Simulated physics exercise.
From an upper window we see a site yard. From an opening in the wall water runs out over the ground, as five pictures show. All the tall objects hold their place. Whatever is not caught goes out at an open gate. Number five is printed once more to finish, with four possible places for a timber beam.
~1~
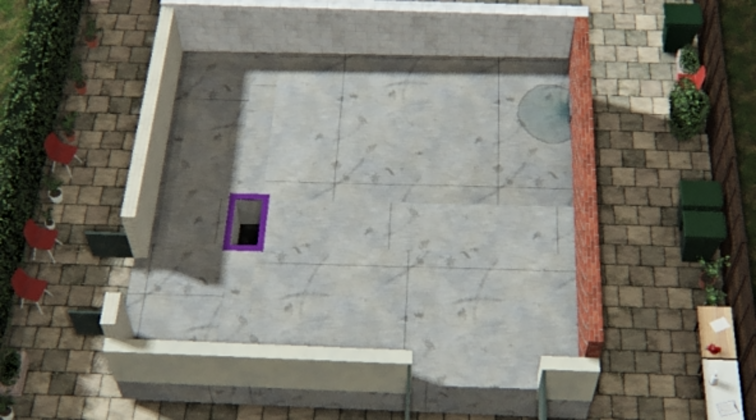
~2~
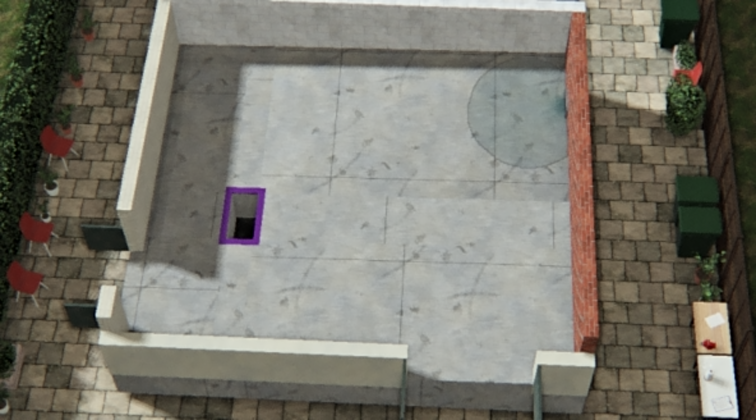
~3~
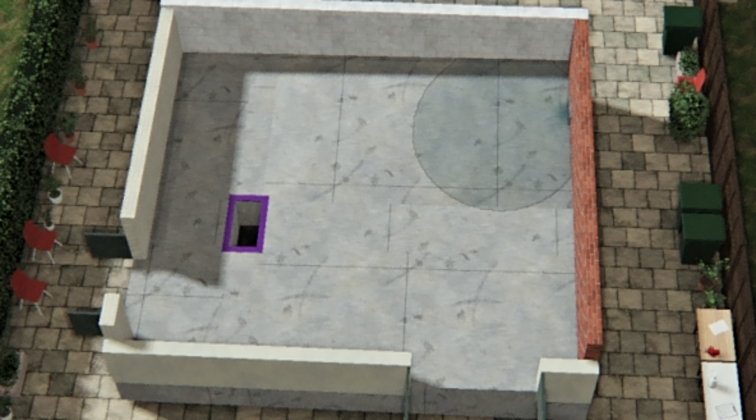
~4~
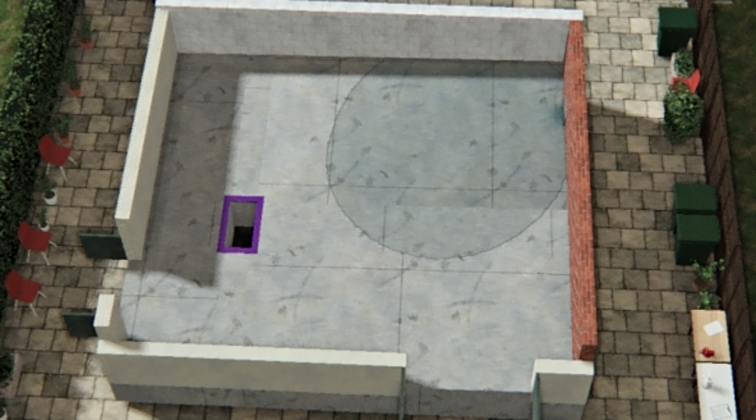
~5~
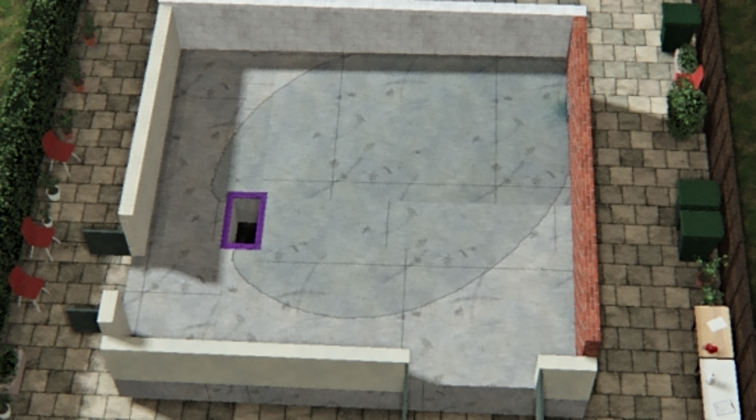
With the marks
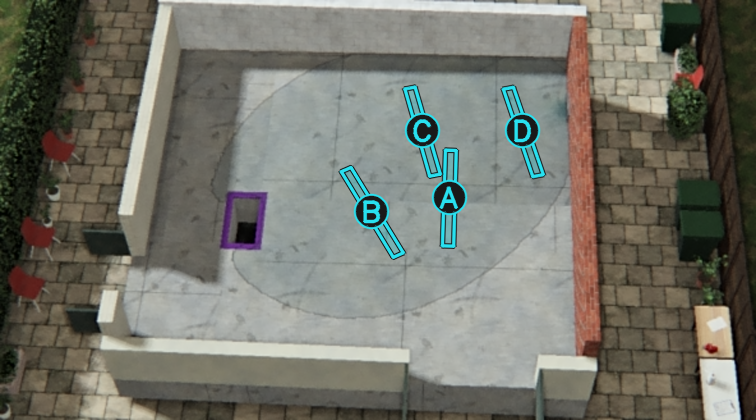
A thin sheet of water spreads from beside the red brick wall at the right across a walled grey yard, seen from a high window that shifts very slightly. A purple-rimmed gully sits left of centre, with open gates in the pale walls, red chairs at left and green bins at right. The rounded pool widens leftward and toward the viewer, then reaches the gully, which takes in water.
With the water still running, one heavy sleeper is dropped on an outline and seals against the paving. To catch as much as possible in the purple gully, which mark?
Position A.
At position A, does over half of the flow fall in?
No, it does not.
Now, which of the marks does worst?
C it is.
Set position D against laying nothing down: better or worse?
It is worse.
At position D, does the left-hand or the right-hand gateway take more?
More leaves on the left.
In cyan, A from (448, 245) to (450, 150); B from (346, 169) to (398, 255); C from (410, 88) to (435, 175); D from (508, 88) to (538, 175).
With A, about 22 % of the stream goes into the purple gully, about 77 % out by the gates.
With B, about 15 % of the stream goes into the purple gully, about 84 % out by the gates.
With C, about 7 % of the stream goes into the purple gully, about 93 % out by the gates.
With D, about 15 % of the stream goes into the purple gully, about 85 % out by the gates.
